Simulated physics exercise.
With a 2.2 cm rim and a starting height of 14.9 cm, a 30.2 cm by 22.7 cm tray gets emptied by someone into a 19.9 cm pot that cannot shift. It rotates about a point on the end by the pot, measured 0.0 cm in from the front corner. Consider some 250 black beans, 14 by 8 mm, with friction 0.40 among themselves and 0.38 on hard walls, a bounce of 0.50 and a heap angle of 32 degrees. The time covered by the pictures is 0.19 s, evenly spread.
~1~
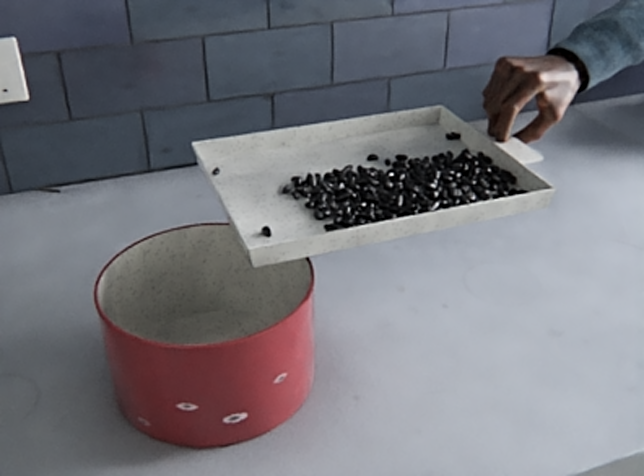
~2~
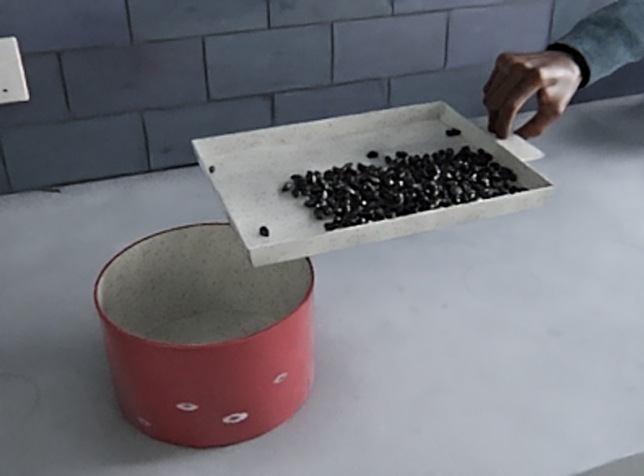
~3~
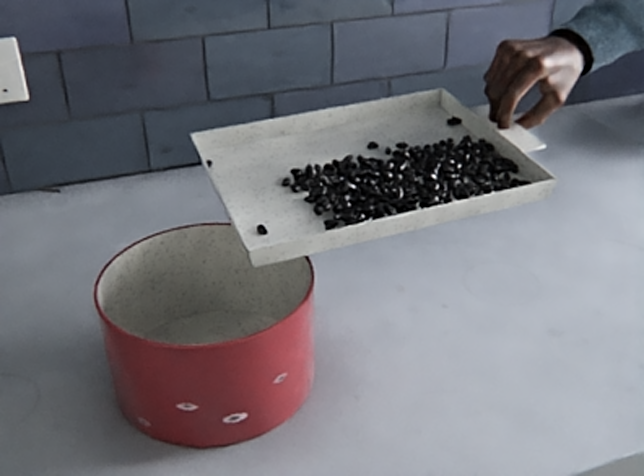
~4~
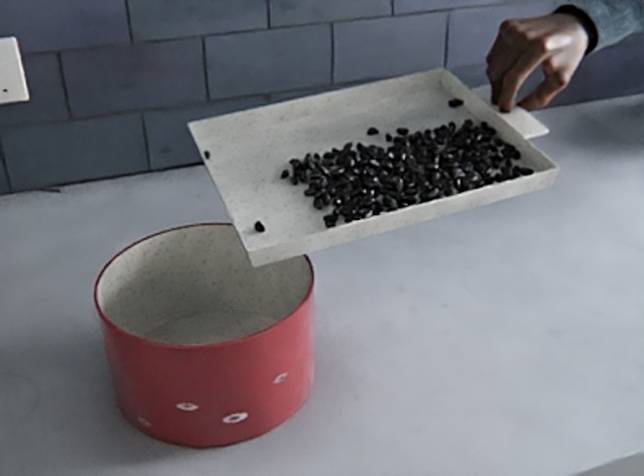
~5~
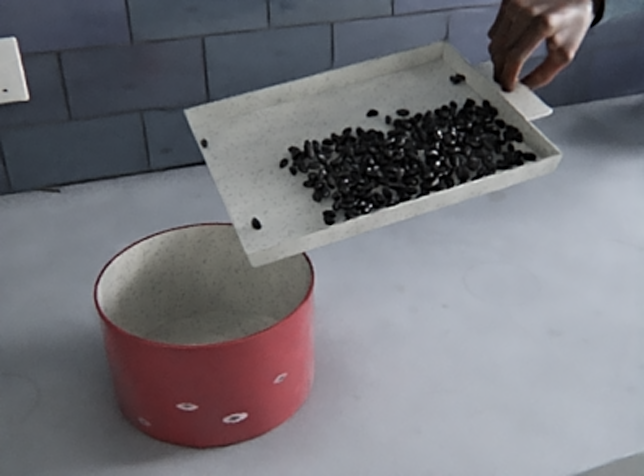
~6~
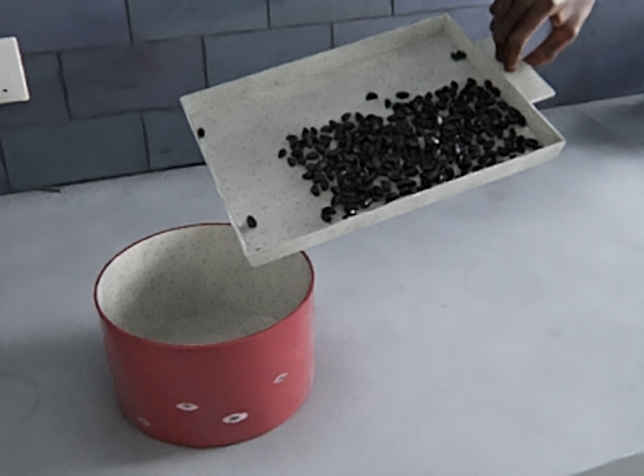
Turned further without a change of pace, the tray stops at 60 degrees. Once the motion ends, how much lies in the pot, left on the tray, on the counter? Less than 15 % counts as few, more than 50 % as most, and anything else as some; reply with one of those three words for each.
Here it is: Pot: Some, tray: Some, counter: Some.
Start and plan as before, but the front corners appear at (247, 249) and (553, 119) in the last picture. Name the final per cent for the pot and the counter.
Final per cent - pot 70, counter 0.
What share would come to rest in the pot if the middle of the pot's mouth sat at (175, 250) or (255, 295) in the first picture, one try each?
That gives roughly 0 per cent and then 55 per cent.
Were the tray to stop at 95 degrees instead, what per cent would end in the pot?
That comes out at some 35 per cent.
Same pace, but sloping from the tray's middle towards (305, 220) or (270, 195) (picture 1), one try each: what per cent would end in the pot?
Approximately 60 percent, then 45 percent.
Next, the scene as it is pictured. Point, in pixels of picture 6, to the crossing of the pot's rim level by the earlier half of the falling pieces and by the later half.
First half close to (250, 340), second half close to (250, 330).
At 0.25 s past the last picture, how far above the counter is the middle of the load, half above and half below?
The halfway line is at about 26 cm.
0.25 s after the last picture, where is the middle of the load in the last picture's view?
Around (388, 120).
Then, 0.15 s after the last picture, tilt 42 degrees; the tray holds 100 %, the pot 0 %.
Then, 0.25 s after the last picture, tilt 56 degrees; the tray holds 100 %, the pot 0 %.
Then, 0.48 s after the last picture, tilt 60 degrees; the tray holds 70 %, the pot 5 %.
In the end, pot 30 %, tray 40 %, counter 30 %.
